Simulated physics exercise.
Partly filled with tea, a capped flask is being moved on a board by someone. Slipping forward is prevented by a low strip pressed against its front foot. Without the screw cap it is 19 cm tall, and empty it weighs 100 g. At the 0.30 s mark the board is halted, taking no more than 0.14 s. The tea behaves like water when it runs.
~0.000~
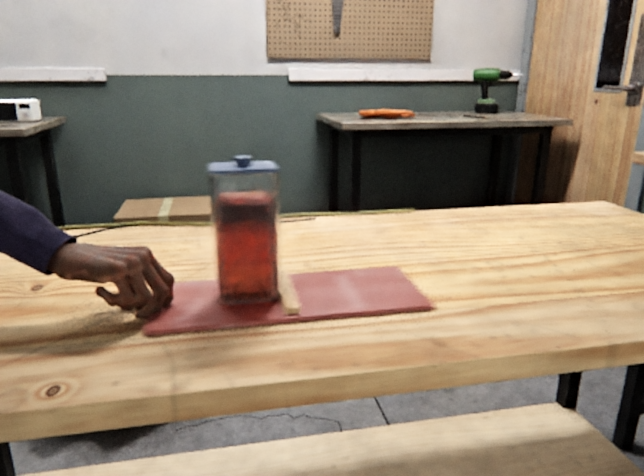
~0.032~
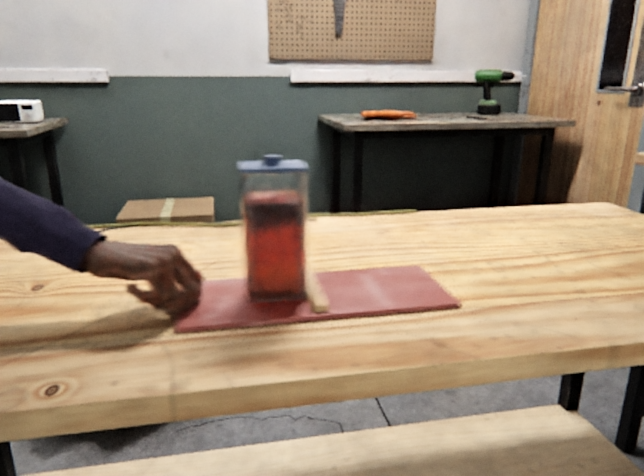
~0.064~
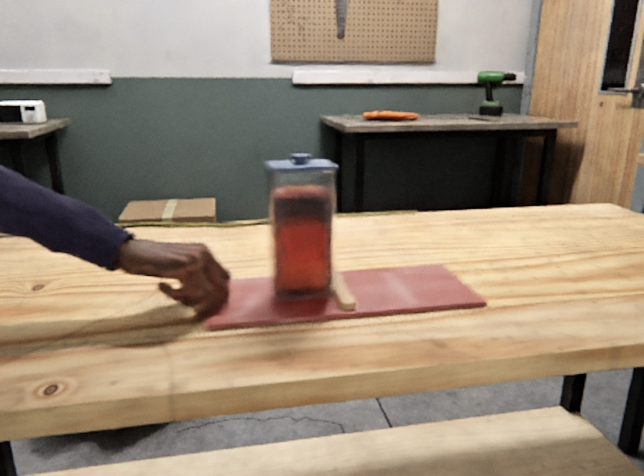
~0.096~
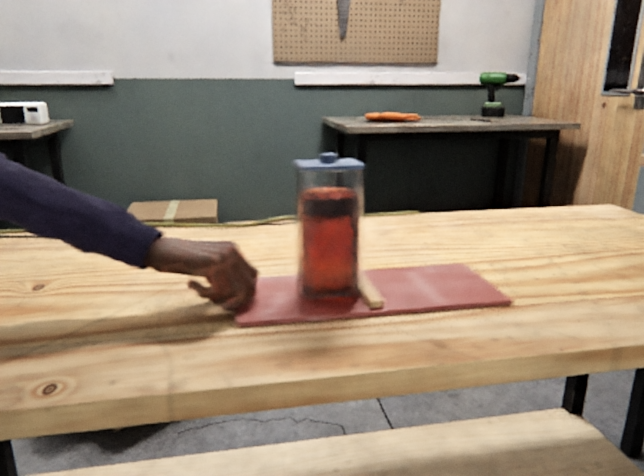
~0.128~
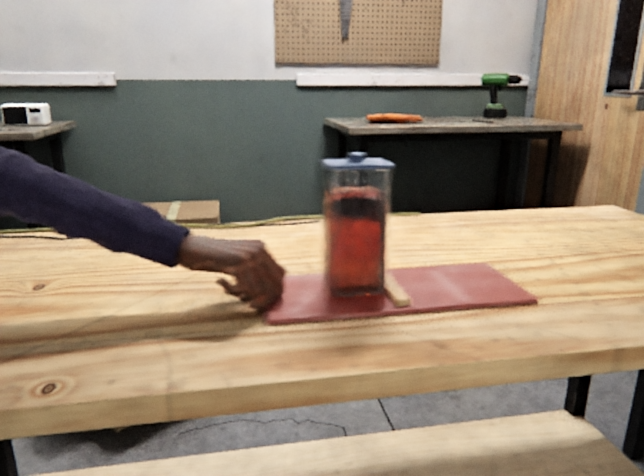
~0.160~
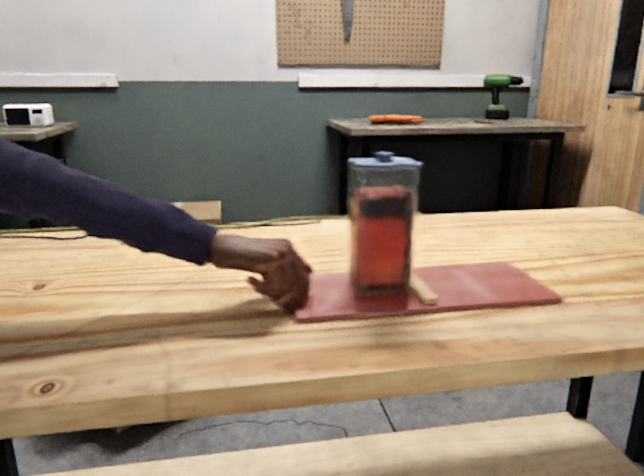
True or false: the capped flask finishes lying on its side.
True.
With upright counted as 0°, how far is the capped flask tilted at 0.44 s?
Roughly 20 degrees.
After 0.44 s the board moves at 0.00 m/s; the capped flask leans 21°.
After 0.56 s the capped flask lies on its side.
After 0.72 s the capped flask lies on its side.
After 0.94 s the capped flask lies on its side.
In the end the capped flask lies on its side.
